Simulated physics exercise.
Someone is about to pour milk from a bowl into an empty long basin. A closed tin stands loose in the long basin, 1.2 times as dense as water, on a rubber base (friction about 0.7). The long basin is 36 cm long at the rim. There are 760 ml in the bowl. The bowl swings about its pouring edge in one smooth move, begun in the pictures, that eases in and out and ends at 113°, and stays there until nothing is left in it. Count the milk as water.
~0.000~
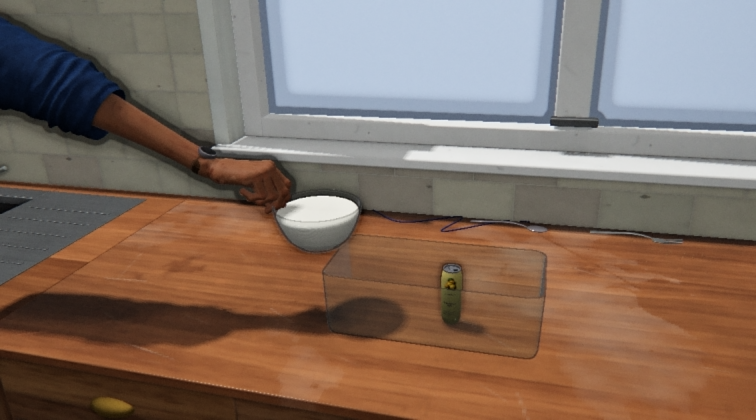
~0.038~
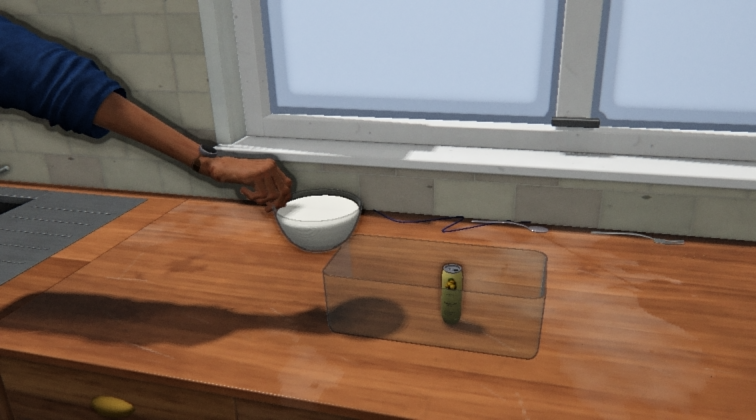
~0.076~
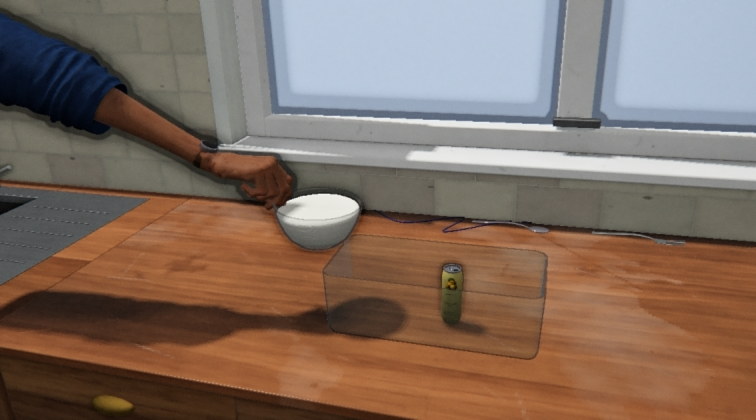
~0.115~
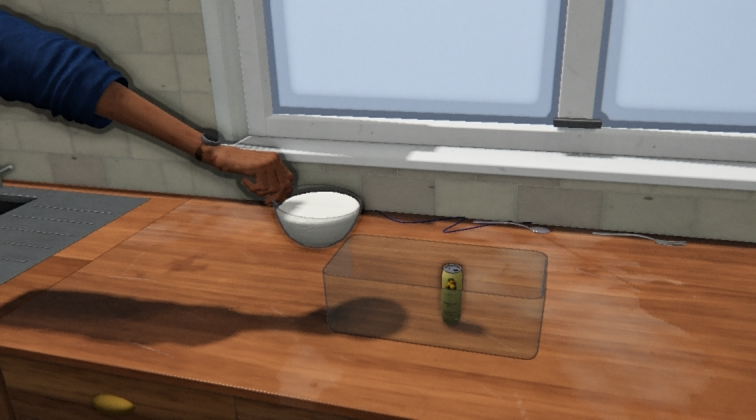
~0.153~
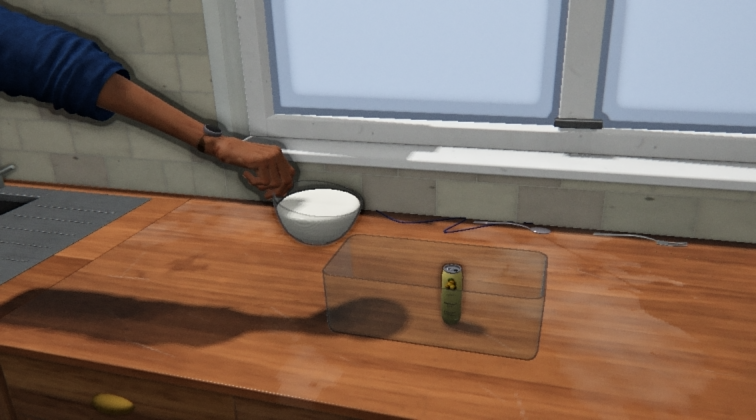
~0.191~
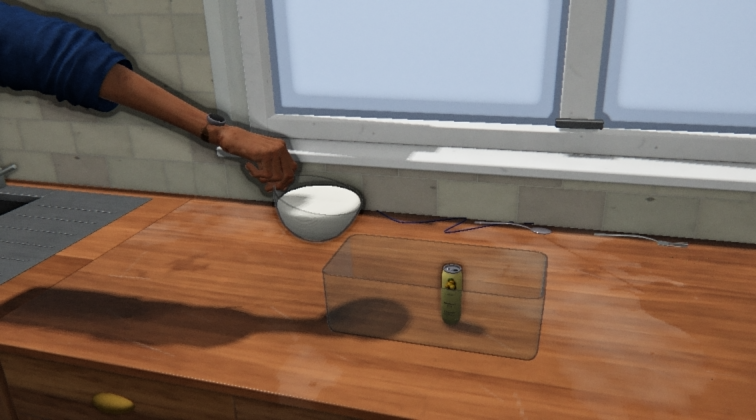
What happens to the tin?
The tin stays up.
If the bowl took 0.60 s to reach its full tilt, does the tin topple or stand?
Then it topples.
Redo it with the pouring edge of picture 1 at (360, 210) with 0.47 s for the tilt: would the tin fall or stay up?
Then it topples.
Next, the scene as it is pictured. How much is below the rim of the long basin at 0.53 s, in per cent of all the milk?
About 14 per cent.
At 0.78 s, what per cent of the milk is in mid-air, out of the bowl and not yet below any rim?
Some 5 per cent.
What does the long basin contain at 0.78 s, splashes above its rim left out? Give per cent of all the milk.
About 94 per cent.
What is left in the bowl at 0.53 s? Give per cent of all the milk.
About 40 per cent.
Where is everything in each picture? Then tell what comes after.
In the first frame, tilt 0°; pouring edge (359, 209); surface from (281, 207) to (358, 213); the long basin's rim runs from (336, 254) to (546, 275); the tin's top is at (452, 271).
In the second frame, tilt 1°; pouring edge (360, 209); surface from (281, 206) to (359, 212).
In the third frame, tilt 2°; pouring edge (360, 209); surface from (282, 205) to (359, 211).
In the fourth frame, tilt 5°; pouring edge (360, 209); surface from (282, 202) to (359, 209).
In the fifth frame, tilt 9°; pouring edge (360, 209); surface from (283, 199) to (359, 206).
In the sixth frame, tilt 14°; pouring edge (359, 208); surface from (282, 195) to (360, 205).
Then, 0.53 s in, the tilt is 81° and 40 per cent is still to pour; the tin stands where it began.
Then, 0.78 s in, the tilt is 112° and 0 per cent is still to pour; the tin stands 1 cm from where it began.
Then, 1.04 s in, the tilt is 113° and 0 per cent is still to pour; the tin stands 1 cm from where it began.
Then, 1.33 s in, the tilt is 113° and 0 per cent is still to pour; the tin stands 1 cm from where it began.
Finally, the tin stands 1 cm from where it began.
